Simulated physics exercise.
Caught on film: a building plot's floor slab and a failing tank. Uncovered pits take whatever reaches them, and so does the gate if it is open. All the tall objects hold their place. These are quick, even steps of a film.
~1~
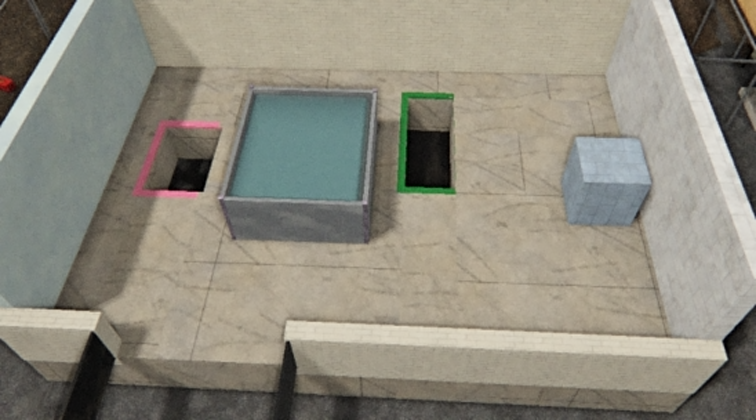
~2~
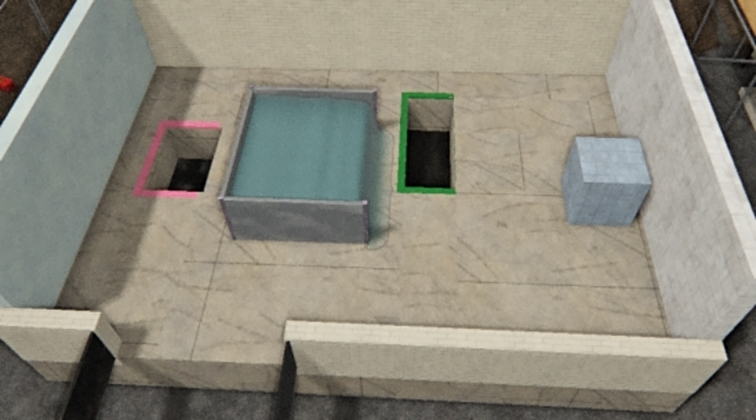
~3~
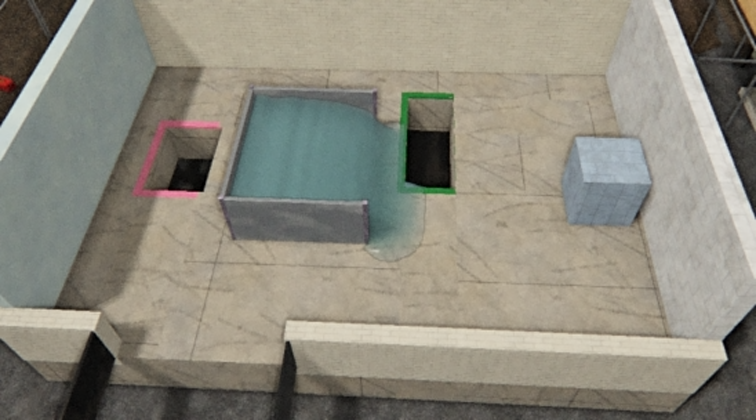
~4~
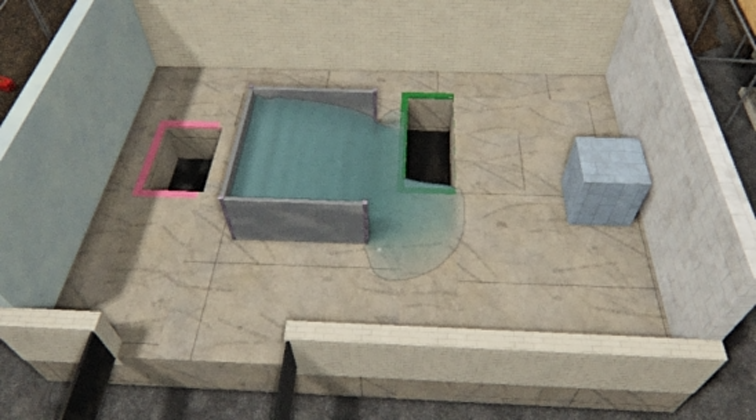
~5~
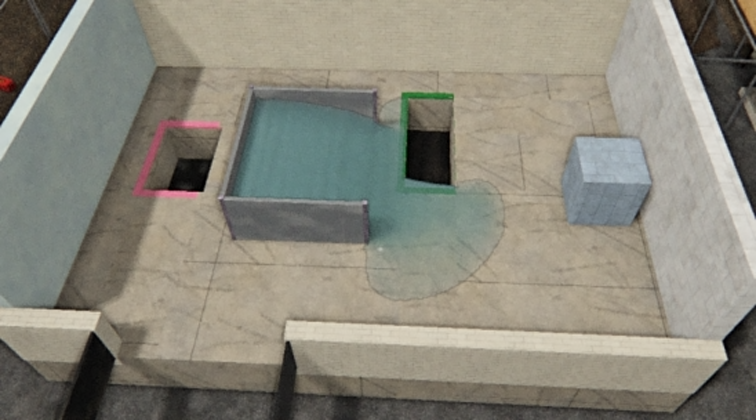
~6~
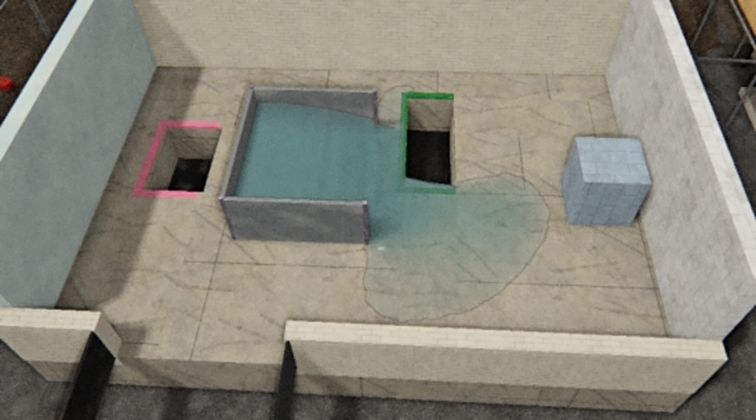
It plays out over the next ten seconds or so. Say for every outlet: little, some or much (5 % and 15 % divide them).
In the end: The gate takes less than 5 %; the green pit takes more than 15 %; the pink pit takes less than 5 %.
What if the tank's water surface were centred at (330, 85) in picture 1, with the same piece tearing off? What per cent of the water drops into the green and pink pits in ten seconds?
In per cent: Green 85, pink 0.
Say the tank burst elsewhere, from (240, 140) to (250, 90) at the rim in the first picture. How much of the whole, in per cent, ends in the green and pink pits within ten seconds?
Roughly, in per cent: Green 0, pink 80.
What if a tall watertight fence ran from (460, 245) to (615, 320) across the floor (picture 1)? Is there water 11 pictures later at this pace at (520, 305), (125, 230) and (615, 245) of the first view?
One after the other: Flooded, no water, wet.
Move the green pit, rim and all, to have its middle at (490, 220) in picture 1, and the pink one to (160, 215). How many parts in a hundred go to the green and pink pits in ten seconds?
In per cent: Green 70, pink 0.
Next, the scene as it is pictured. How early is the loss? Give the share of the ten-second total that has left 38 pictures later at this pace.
Near 85 in a hundred.
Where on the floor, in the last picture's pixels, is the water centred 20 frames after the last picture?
Roughly at (476, 217).
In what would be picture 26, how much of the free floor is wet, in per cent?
Close to 45 %.
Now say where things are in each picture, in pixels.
In the first frame, still water in the tank at (304, 145).
In the second frame, water pours out at (369, 173) and has run to (370, 247).
In the third frame, the front is at (406, 252), out from the gap at (369, 174).
In the fourth frame, the front is at (427, 267), out from the gap at (369, 175).
In the fifth frame, the front is at (457, 279), out from the gap at (369, 175).
In the sixth frame, water pours out at (369, 176) and has run to (541, 230).
A moment on, water covers 30 % of the floor; the gate 0 %, the green pit 27 %, the pink pit 0 %.
Next, water covers 35 % of the floor; the gate 0 %, the green pit 39 %, the pink pit 0 %.
Then, water covers 45 % of the floor; the gate 0 %, the green pit 47 %, the pink pit 0 %.
Later, water covers 65 % of the floor; the gate 0 %, the green pit 54 %, the pink pit 0 %.
In the end, water covers 90 % of the floor; the gate 1 %, the green pit 63 %, the pink pit 0 %.
